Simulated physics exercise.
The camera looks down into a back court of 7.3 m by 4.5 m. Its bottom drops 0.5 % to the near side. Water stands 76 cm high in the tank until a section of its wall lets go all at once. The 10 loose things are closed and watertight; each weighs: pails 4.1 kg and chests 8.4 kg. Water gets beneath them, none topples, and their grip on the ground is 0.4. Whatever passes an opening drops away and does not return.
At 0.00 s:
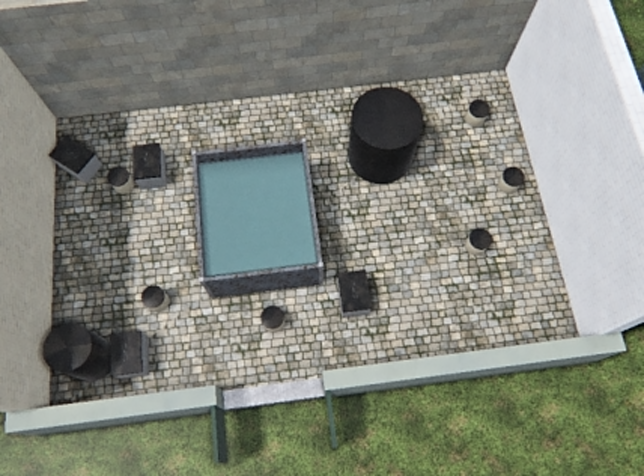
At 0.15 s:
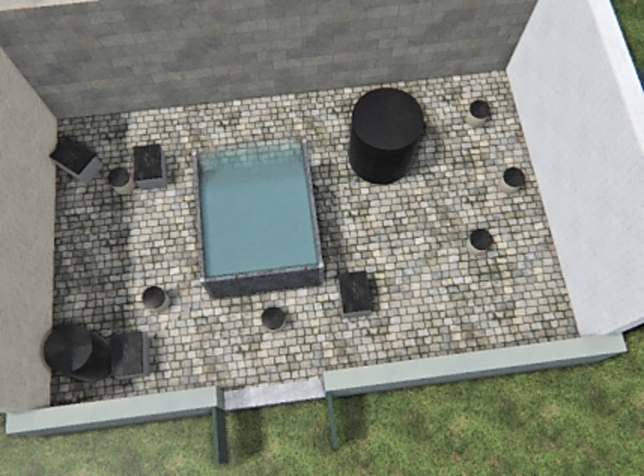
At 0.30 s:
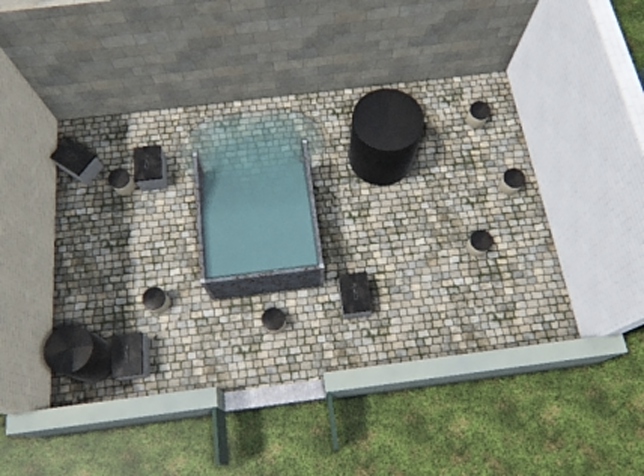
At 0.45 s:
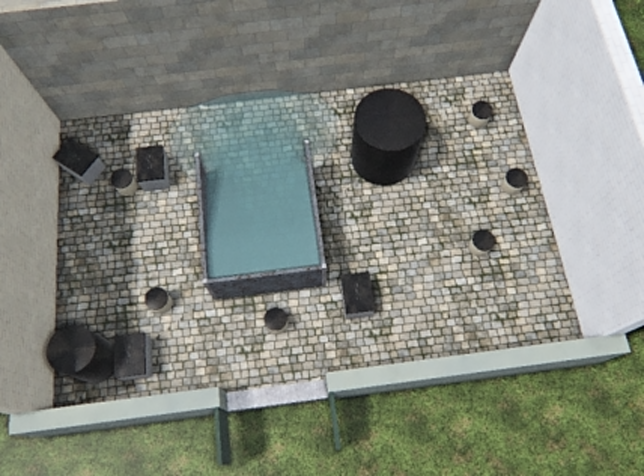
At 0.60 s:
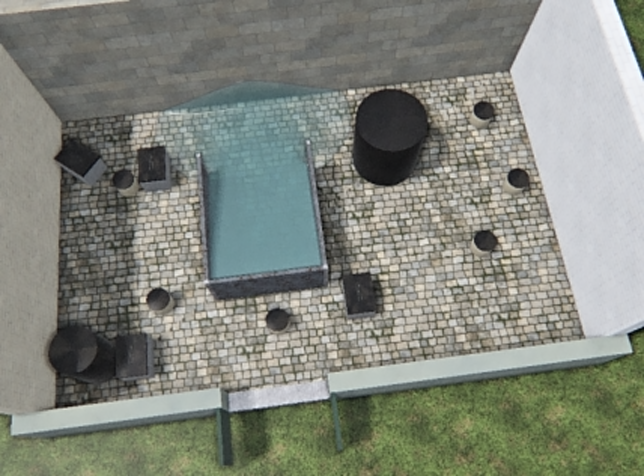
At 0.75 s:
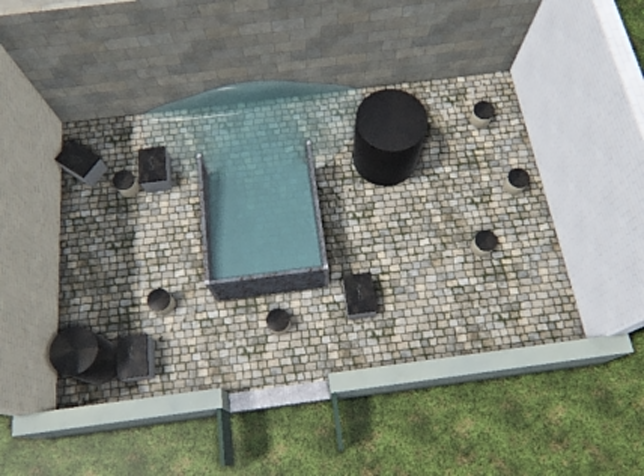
We see a paved, walled court from above, with dark blocks and round containers standing around a rectangular pool; the pool's far side opens and water spreads over the paving to the back wall, while the objects stay put.
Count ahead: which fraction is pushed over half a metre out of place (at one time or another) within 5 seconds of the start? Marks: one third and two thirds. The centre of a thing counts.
It is at least two thirds.
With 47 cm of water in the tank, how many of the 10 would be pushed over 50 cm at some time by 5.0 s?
Then 5.
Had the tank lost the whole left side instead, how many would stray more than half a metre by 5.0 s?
Then 7.
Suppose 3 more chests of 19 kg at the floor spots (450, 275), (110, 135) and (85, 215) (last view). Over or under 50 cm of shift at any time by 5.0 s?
In turn: Less, over, more.
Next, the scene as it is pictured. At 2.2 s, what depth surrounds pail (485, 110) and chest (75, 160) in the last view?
Roughly 8 and 4 cm.
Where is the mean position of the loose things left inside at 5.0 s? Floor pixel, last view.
Around (311, 314).
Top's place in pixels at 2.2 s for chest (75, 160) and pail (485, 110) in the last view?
Near (83, 233) and (524, 122).
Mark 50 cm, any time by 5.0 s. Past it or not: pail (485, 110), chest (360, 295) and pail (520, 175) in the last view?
In that order: Past it, short of it, over.
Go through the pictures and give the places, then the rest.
In the first frame, a pail at (118, 176), on the bottom; a chest at (126, 353) rests on the ground; water covers 2.6 m2; 0 of 10 have shifted.
In the second frame, a pail at (118, 177), on the bottom; a chest at (126, 354), on the bottom; water covers 3.6 m2; 0 of 10 have shifted.
In the third frame, a pail at (119, 178), on the bottom; a chest at (127, 354), on the bottom; 4.8 m2 under water; 0 of 10 have shifted.
In the fourth frame, a pail at (121, 178) rests on the ground; a chest at (129, 355), on the bottom; water covers 5.9 m2; 0 of 10 have shifted.
In the fifth frame, a pail at (123, 179), on the bottom; a chest at (131, 355) rests on the ground; 6.5 m2 under water; 0 of 10 have shifted.
In the sixth frame, a pail at (123, 180) rests on the ground; a chest at (132, 356) rests on the ground; 6.8 m2 under water; 0 of 10 have shifted.
After 1.1 s 0 of 10 are over 50 cm from their spots; 0 afloat.
After 2.2 s 2 of 10 are over 50 cm from their spots; 1 afloat.
After 3.5 s 5 of 10 are over 50 cm from their spots; 1 afloat.
After 5.0 s 8 of 10 are over 50 cm from their spots, and 8 have been at some point; 3 afloat.
